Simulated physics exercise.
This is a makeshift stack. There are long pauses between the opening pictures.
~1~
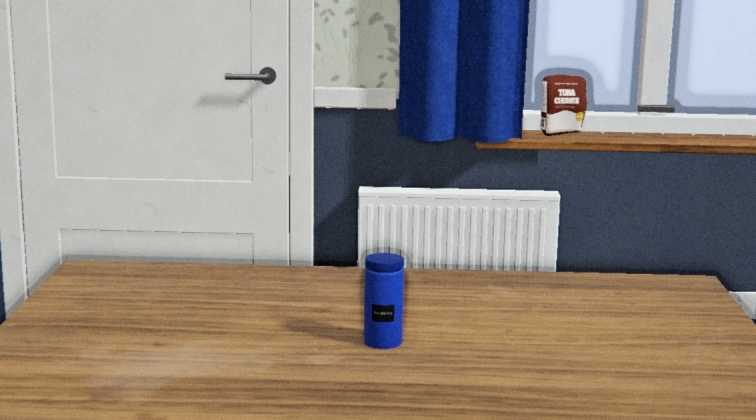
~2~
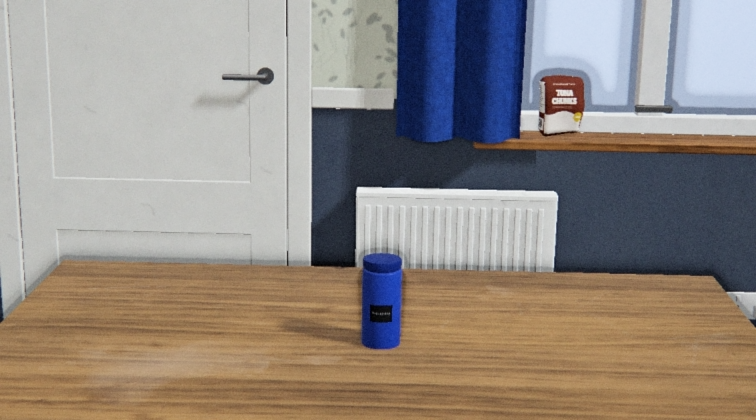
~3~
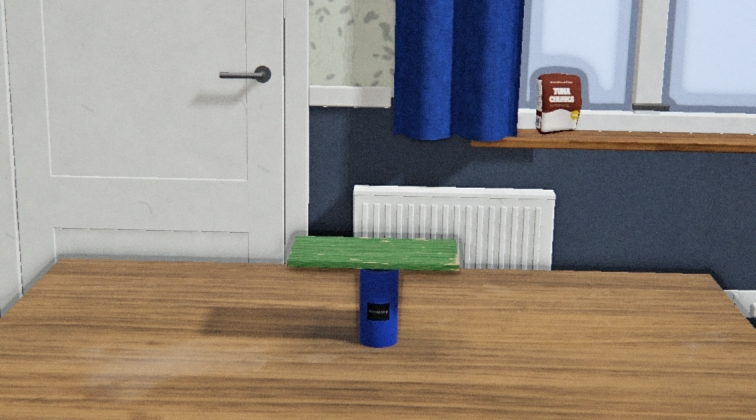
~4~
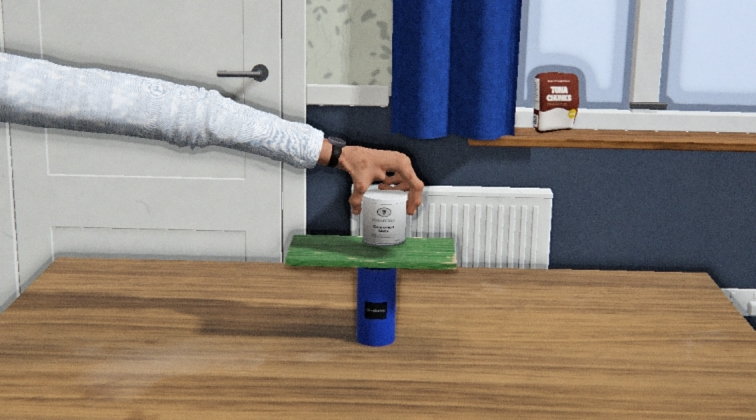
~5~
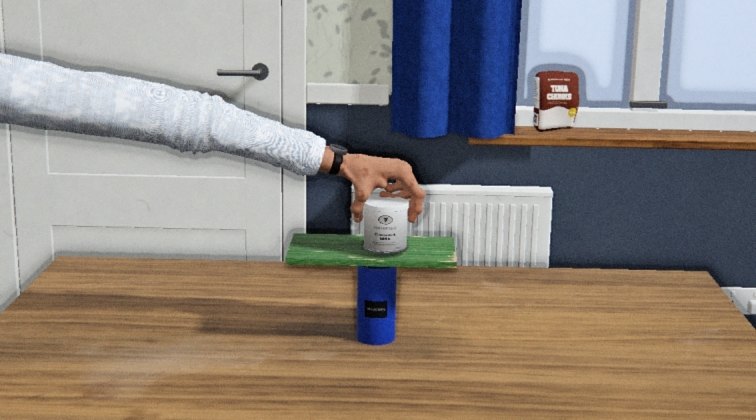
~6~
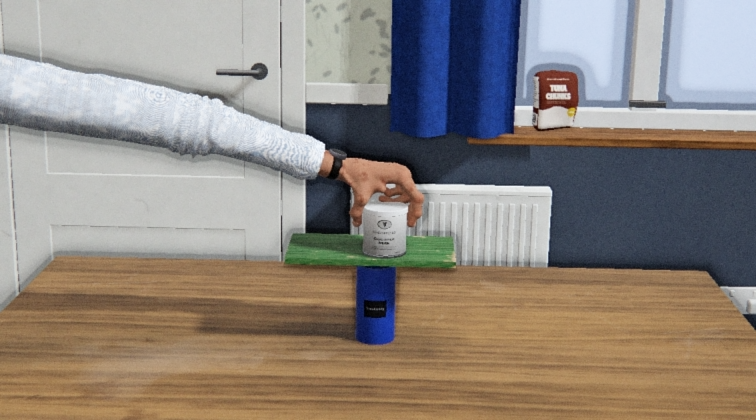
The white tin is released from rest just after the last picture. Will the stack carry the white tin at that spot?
It holds.
Then, 0.50 s on from there, no change.
Then, 1.30 s on from there, white tin resting near (385, 230).
In the end, all 3 unmoved. At the end, from the last picture's camera, white tin near (385, 230). The stack stays up.
